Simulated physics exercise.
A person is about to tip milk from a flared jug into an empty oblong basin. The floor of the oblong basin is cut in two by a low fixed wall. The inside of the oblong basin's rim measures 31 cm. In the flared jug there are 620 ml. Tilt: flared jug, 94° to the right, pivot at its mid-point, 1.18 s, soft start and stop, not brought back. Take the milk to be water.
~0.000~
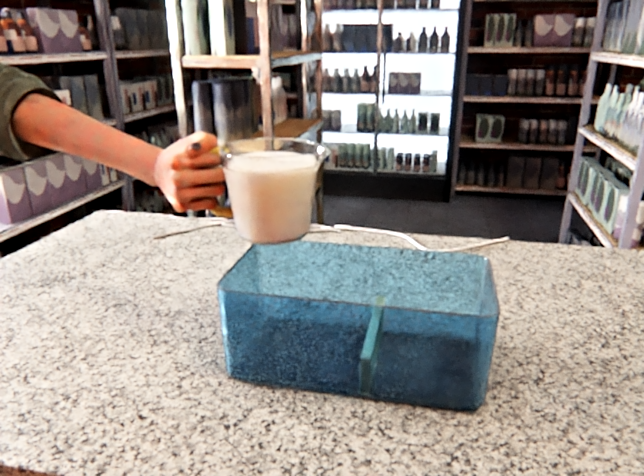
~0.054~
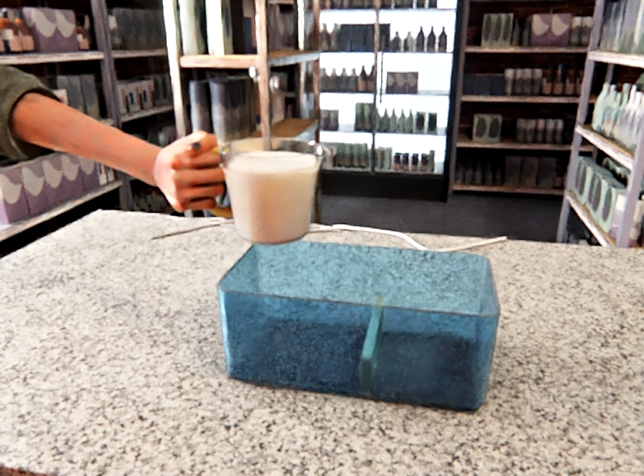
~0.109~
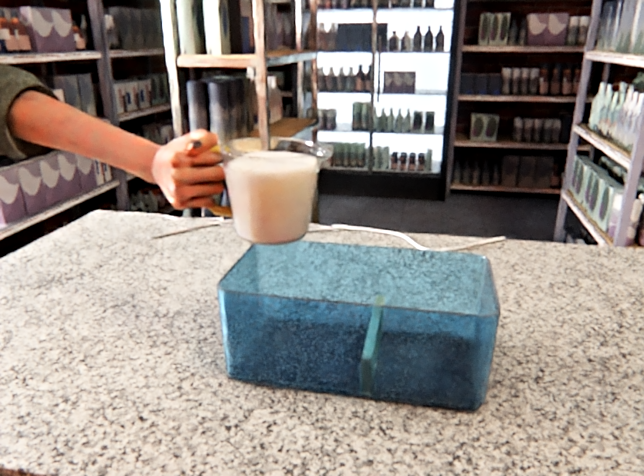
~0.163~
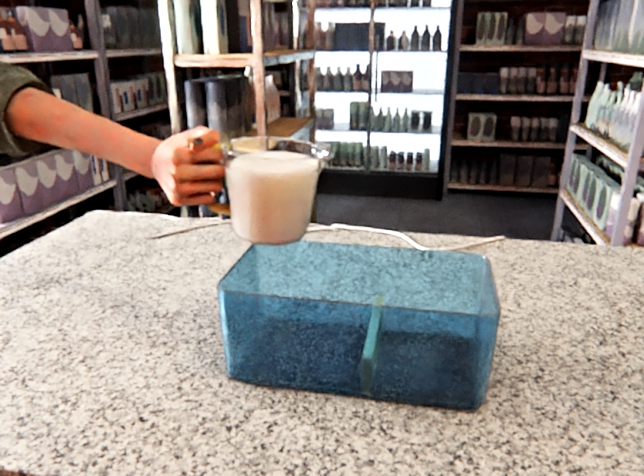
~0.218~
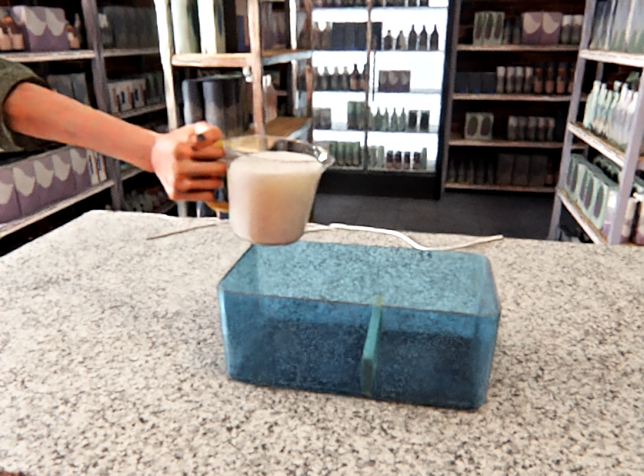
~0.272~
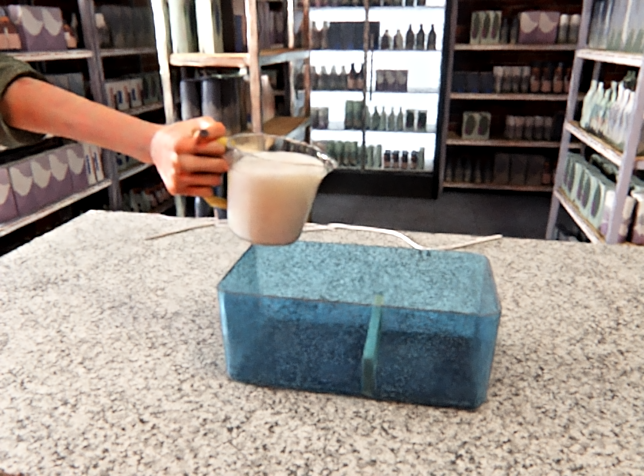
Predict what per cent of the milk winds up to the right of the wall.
Roughly 54 per cent is past the wall.
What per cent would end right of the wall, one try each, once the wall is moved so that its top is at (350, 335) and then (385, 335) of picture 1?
The first try gives 90 percent and the second 35 percent.
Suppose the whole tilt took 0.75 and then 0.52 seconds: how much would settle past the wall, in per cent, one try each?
45 per cent first, 35 per cent second.
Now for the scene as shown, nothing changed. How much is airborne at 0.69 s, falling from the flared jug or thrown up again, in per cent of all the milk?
About 16 per cent.
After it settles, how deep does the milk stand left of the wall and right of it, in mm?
Final levels - left approx 10 mm, right approx 16 mm.
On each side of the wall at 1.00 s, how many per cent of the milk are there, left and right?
I'd say some 18 in a hundred on the left and 46 on the right.
After 0.69 s the tilt is 60° and 75 per cent is still to pour, 1 is left of the wall and 8 right of it.
After 1.00 s the tilt is 89° and 25 per cent is still to pour, 18 is left of the wall and 47 right of it.
After 1.33 s the tilt is 94° and 3 per cent is still to pour, 43 is left of the wall and 53 right of it.
After 1.68 s the tilt is 94° and 0 per cent is still to pour, 46 is left of the wall and 54 right of it.
In the end 46 per cent lies left of the wall, 54 right of it and 0 outside.
